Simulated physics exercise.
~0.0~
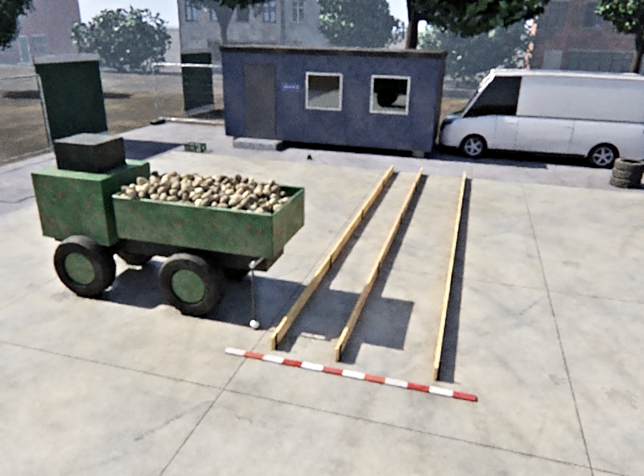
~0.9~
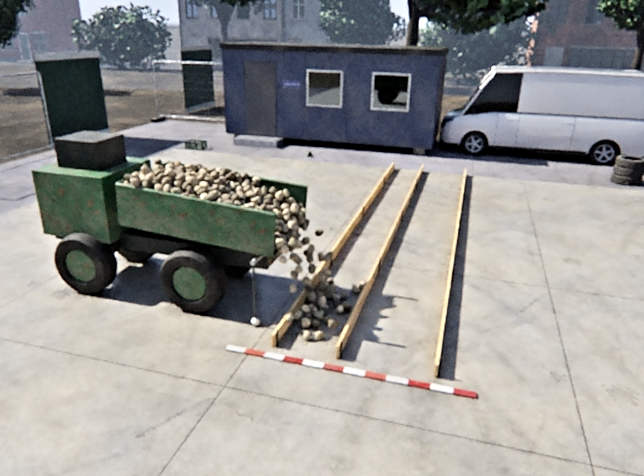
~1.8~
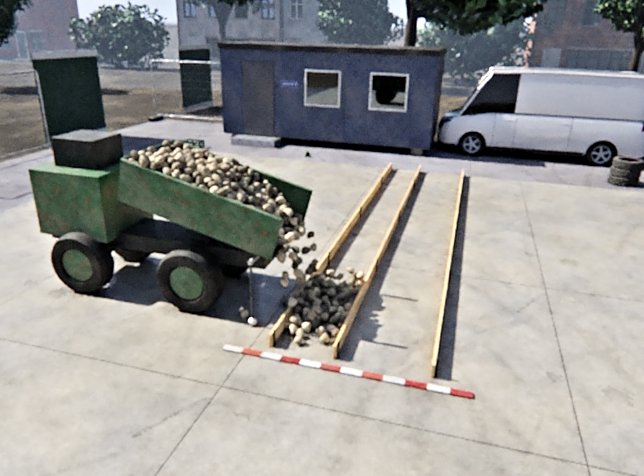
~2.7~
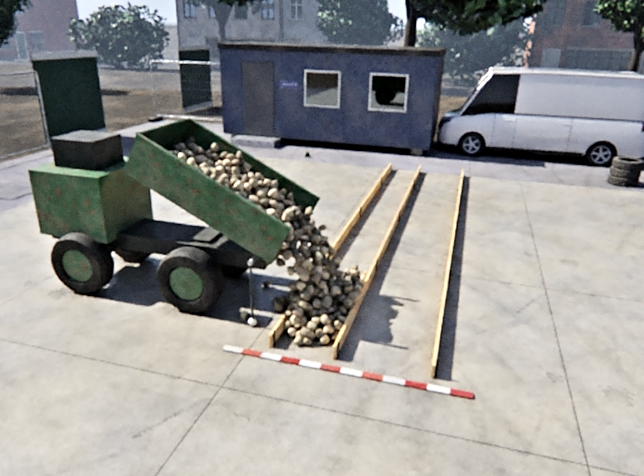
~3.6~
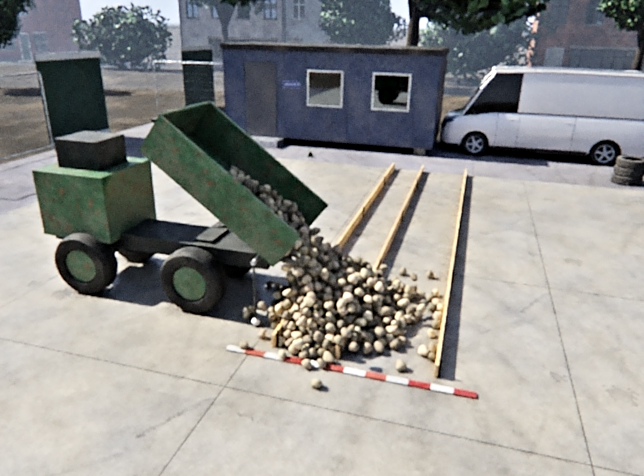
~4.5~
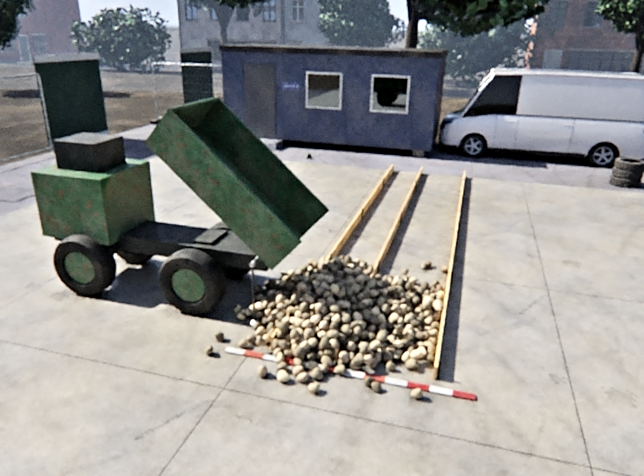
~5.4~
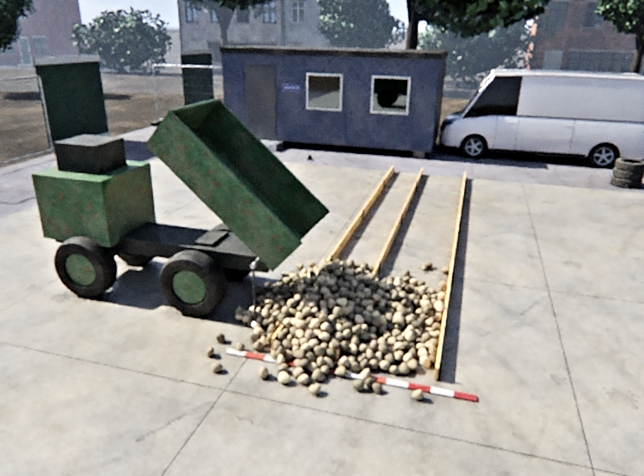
Green tipper raising its body and pouring cobbles over timber boards and a striped staff, ending empty and tilted above the heap.
